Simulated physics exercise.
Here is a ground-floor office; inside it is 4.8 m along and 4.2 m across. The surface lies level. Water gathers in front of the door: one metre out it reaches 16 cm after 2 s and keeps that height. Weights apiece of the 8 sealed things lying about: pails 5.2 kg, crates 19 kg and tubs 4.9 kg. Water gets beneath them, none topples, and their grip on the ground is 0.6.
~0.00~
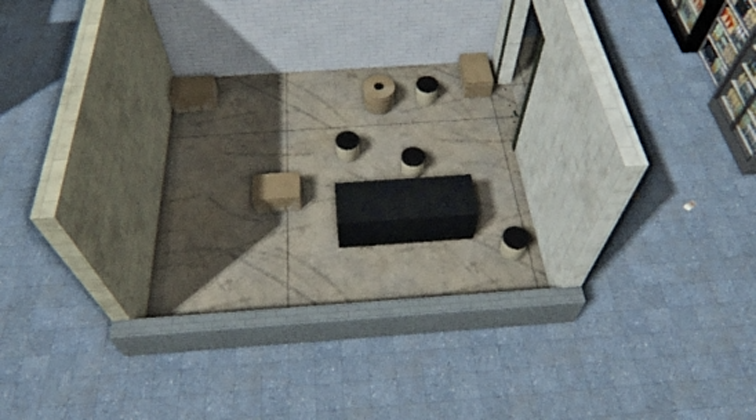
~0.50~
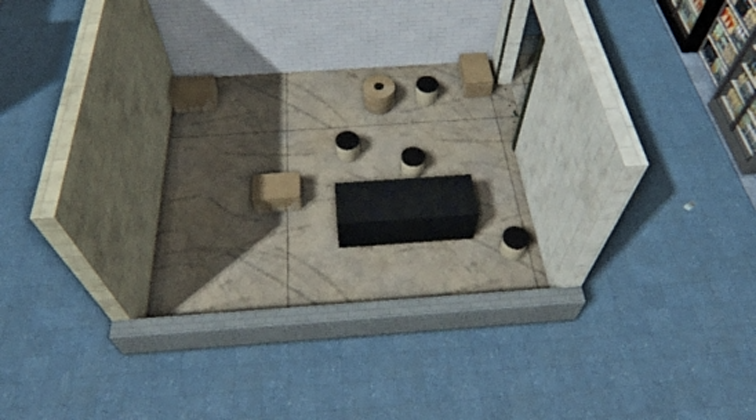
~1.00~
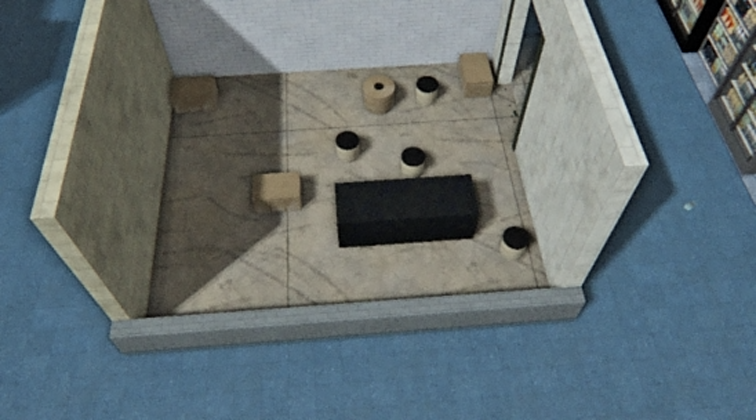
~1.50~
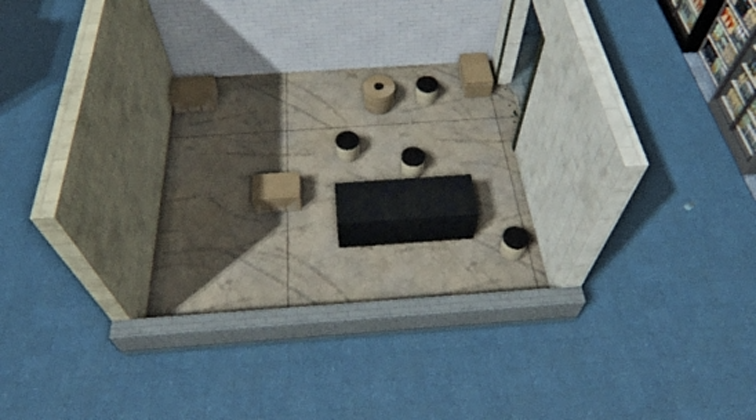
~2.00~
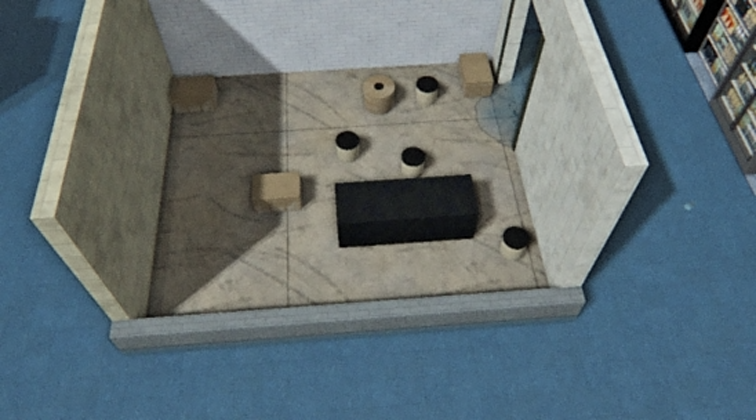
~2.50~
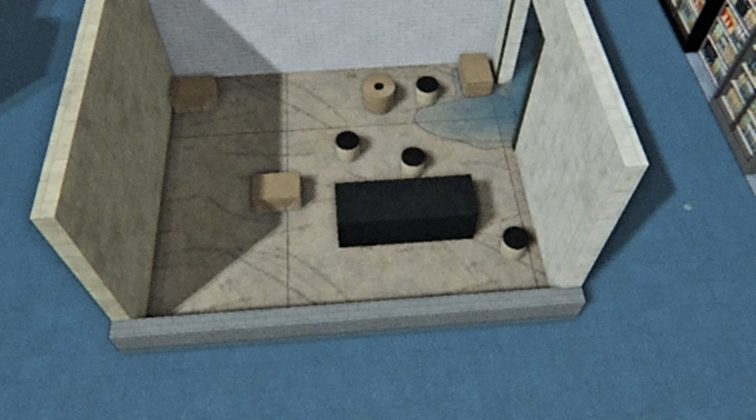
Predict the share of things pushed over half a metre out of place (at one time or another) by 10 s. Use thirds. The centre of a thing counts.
Share: One to two thirds.
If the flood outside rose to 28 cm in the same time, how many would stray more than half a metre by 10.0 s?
In that case 6 of them.
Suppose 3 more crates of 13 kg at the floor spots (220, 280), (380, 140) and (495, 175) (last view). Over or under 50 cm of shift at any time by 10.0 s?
In that order: Under, more, less.
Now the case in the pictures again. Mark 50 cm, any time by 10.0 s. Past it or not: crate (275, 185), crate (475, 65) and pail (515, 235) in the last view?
In turn: Short of it, over, short of it.
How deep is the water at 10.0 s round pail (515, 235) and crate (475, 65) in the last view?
Roughly 1 and 6 cm.
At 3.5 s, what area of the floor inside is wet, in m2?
Roughly 4.5 m2.
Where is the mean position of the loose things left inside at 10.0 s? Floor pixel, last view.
At about (310, 136).
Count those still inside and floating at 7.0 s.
At that moment 1.
After 3.5 s 0 of 8 are over 50 cm from their spots; 0 afloat.
After 4.5 s 2 of 8 are over 50 cm from their spots; 0 afloat.
After 7.0 s 5 of 8 are over 50 cm from their spots; 1 afloat.
After 10.0 s 5 of 8 are over 50 cm from their spots, and 5 have been at some point; 4 afloat.
